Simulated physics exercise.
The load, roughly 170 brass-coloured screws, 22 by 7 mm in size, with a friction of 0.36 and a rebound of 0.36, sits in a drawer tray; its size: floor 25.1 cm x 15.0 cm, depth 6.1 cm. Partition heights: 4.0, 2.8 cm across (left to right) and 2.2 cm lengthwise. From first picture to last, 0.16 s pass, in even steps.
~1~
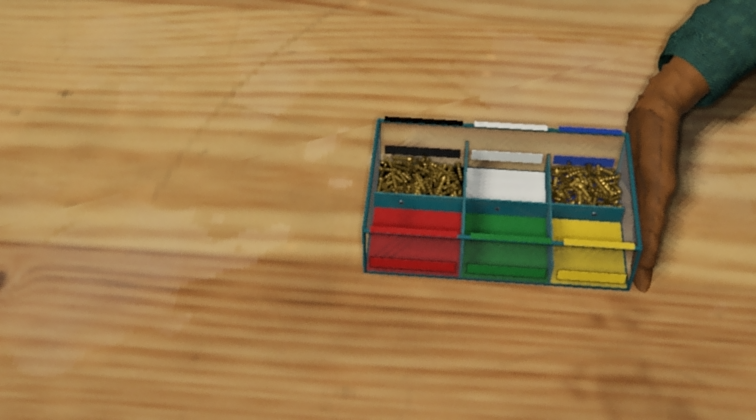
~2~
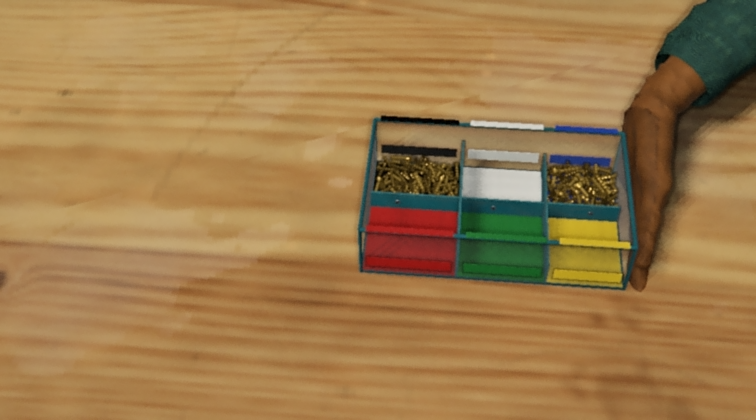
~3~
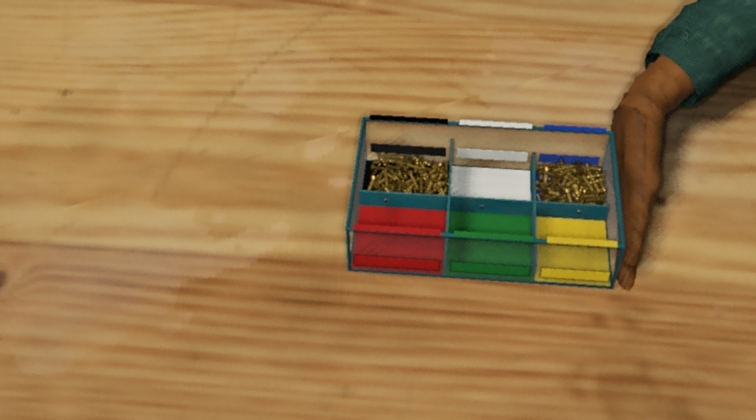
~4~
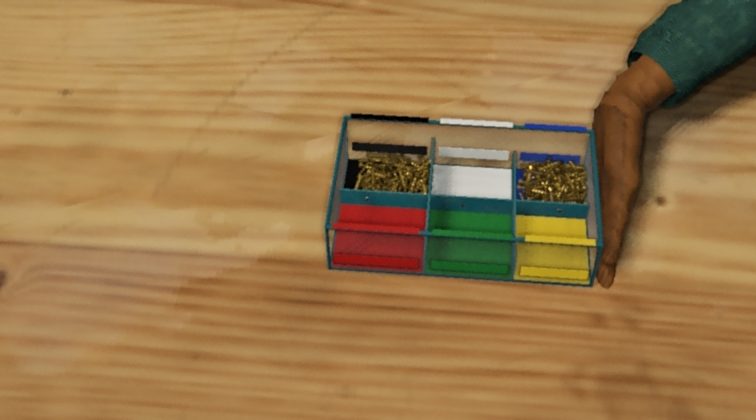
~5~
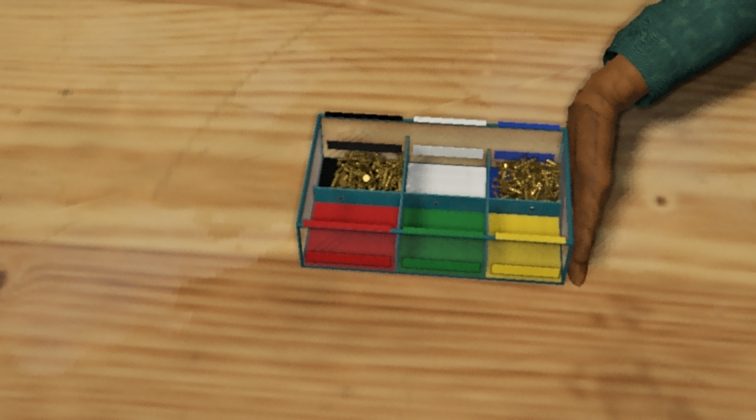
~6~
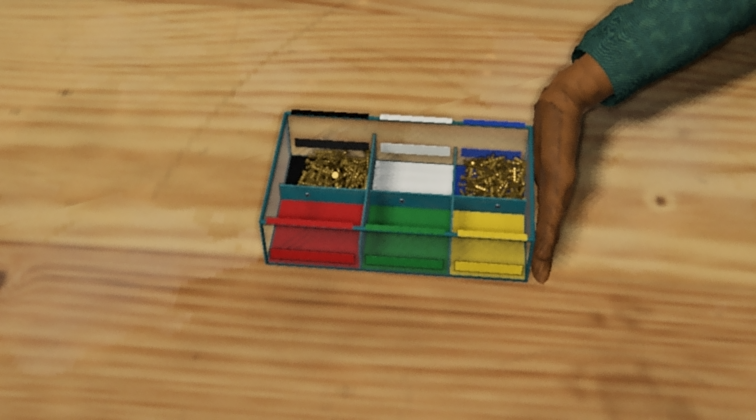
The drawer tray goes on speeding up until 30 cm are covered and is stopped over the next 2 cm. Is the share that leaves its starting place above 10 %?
Strayed: Yes.
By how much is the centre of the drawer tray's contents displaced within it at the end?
Some 3.0 cm.
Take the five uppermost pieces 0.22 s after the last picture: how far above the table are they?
Roughly 11 cm.
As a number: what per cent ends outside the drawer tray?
Roughly 5 per cent.
Then, 0.08 s after the last picture, tilt 0 degrees; black 50 %, blue 50 %; 0 % away from where they began.
Then, 0.15 s after the last picture, tilt 0 degrees; black 50 %, blue 50 %; 0 % away from where they began.
Then, 0.22 s after the last picture, tilt 0 degrees; black 50 %, blue 40 %, white 5 %; 10 % away from where they began.
Then, 0.28 s after the last picture, tilt 0 degrees; black 50 %, blue 40 %, white 5 %, in the air 5 %; 15 % away from where they began.
In the end, black 50 %, outside 5 %, red 5 %, blue 40 %, white 5 %; 15 % away from where they began.
